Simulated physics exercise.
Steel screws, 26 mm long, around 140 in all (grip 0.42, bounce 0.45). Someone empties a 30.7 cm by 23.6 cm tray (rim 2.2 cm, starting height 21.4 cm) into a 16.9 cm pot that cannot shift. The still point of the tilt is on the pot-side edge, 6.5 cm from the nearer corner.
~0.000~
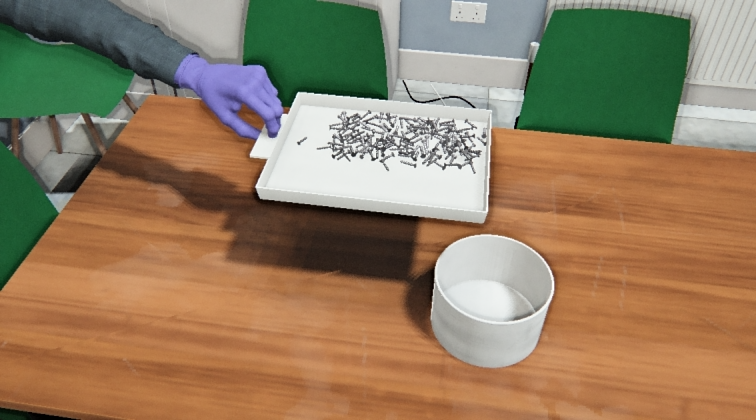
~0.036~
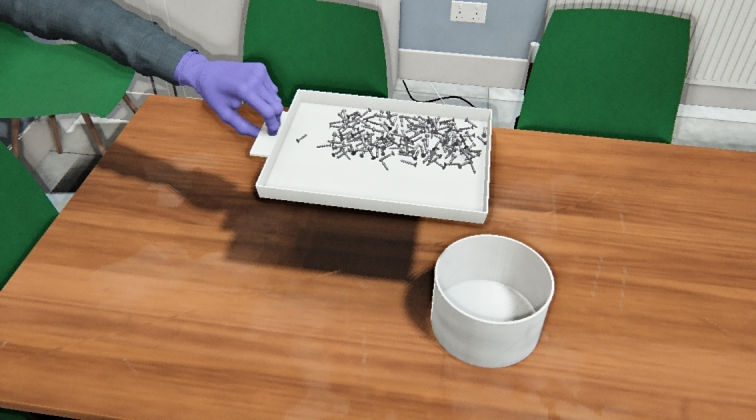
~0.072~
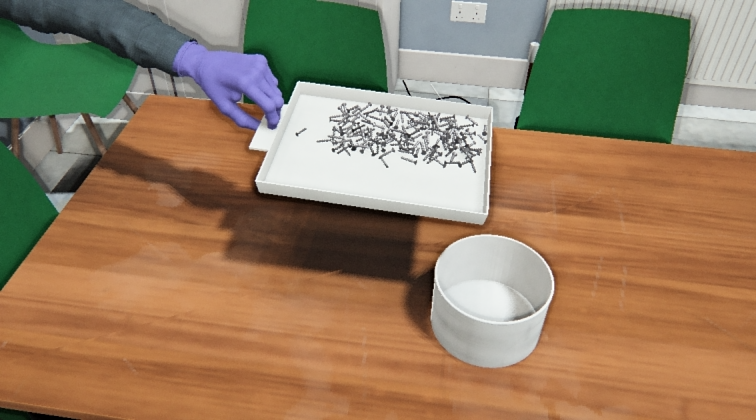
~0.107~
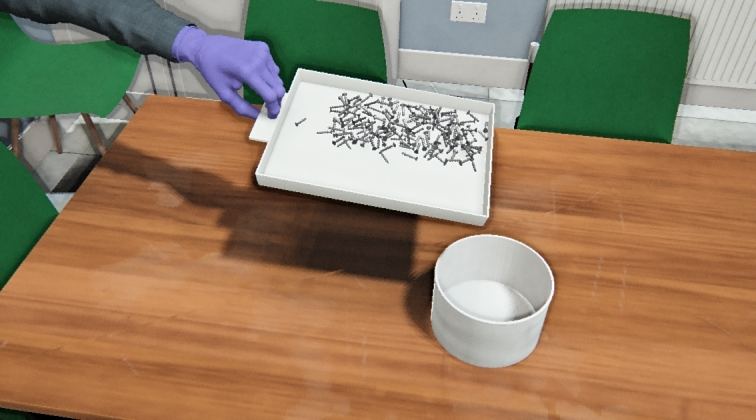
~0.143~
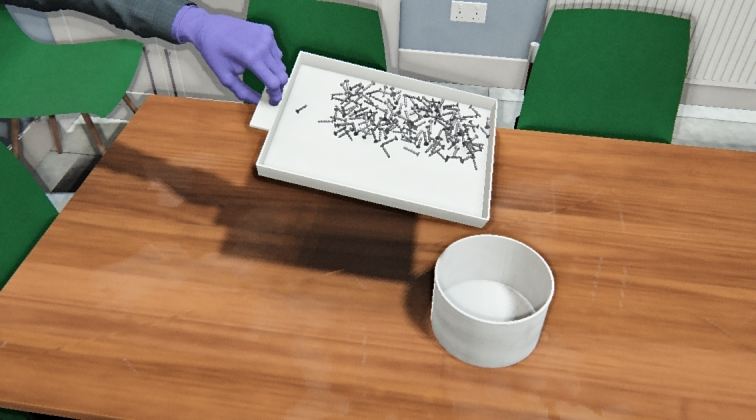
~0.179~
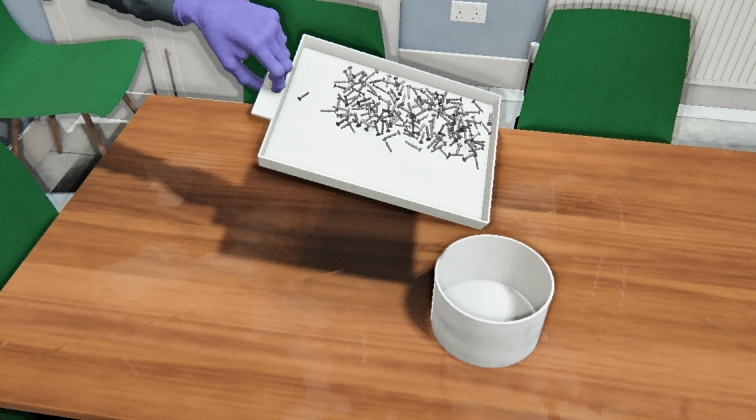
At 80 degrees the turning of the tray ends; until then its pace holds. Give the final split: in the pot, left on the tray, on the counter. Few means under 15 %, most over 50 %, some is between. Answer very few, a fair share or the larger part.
Pot the larger part, tray very few, counter very few.
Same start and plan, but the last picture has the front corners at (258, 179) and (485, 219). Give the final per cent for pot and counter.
Pot 55, counter 20.
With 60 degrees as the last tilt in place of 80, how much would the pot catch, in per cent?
Then about 60 per cent.
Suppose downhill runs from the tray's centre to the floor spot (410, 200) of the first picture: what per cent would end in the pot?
Some 75 per cent.
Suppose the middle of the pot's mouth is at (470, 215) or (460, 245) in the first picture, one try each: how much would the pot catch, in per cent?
Some 0 and 20 per cent.
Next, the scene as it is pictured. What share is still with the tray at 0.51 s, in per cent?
About 100 per cent.
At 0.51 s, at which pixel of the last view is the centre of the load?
Around (483, 164).
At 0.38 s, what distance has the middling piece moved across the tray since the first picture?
Roughly 3 cm.
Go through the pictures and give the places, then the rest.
Tray tilt 0 degrees, front corners at (259, 186) and (485, 211); middle of the pieces at (399, 137); pot at (494, 276), in the first frame.
Tray tilt 1 degrees, front corners at (259, 184) and (485, 211); middle of the pieces at (399, 135), in the second frame.
Tray tilt 3 degrees, front corners at (259, 180) and (485, 213), lowest corner right front; middle of the pieces at (400, 131), in the third frame.
Tray tilt 8 degrees, front corners at (259, 173) and (486, 215), lowest corner right front; middle of the pieces at (401, 125), in the fourth frame.
Tray tilt 13 degrees, front corners at (260, 163) and (486, 218), lowest corner right front; middle of the pieces at (403, 118), in the fifth frame.
Tray tilt 19 degrees, front corners at (261, 155) and (486, 221), lowest corner right front; middle of the pieces at (406, 110); pot at (494, 276). Its pace works out near 160 degrees a second, in the sixth frame.
After 0.38 s, tilt 51 degrees; the tray holds 100 %, the pot 0 %.
After 0.51 s, tilt 72 degrees; the tray holds 100 %, the pot 0 %.
After 0.77 s, tilt 80 degrees; the tray holds 15 %, the pot 80 %.
At rest (1.6 s), pot 95 %, tray 5 %, counter 0 %.
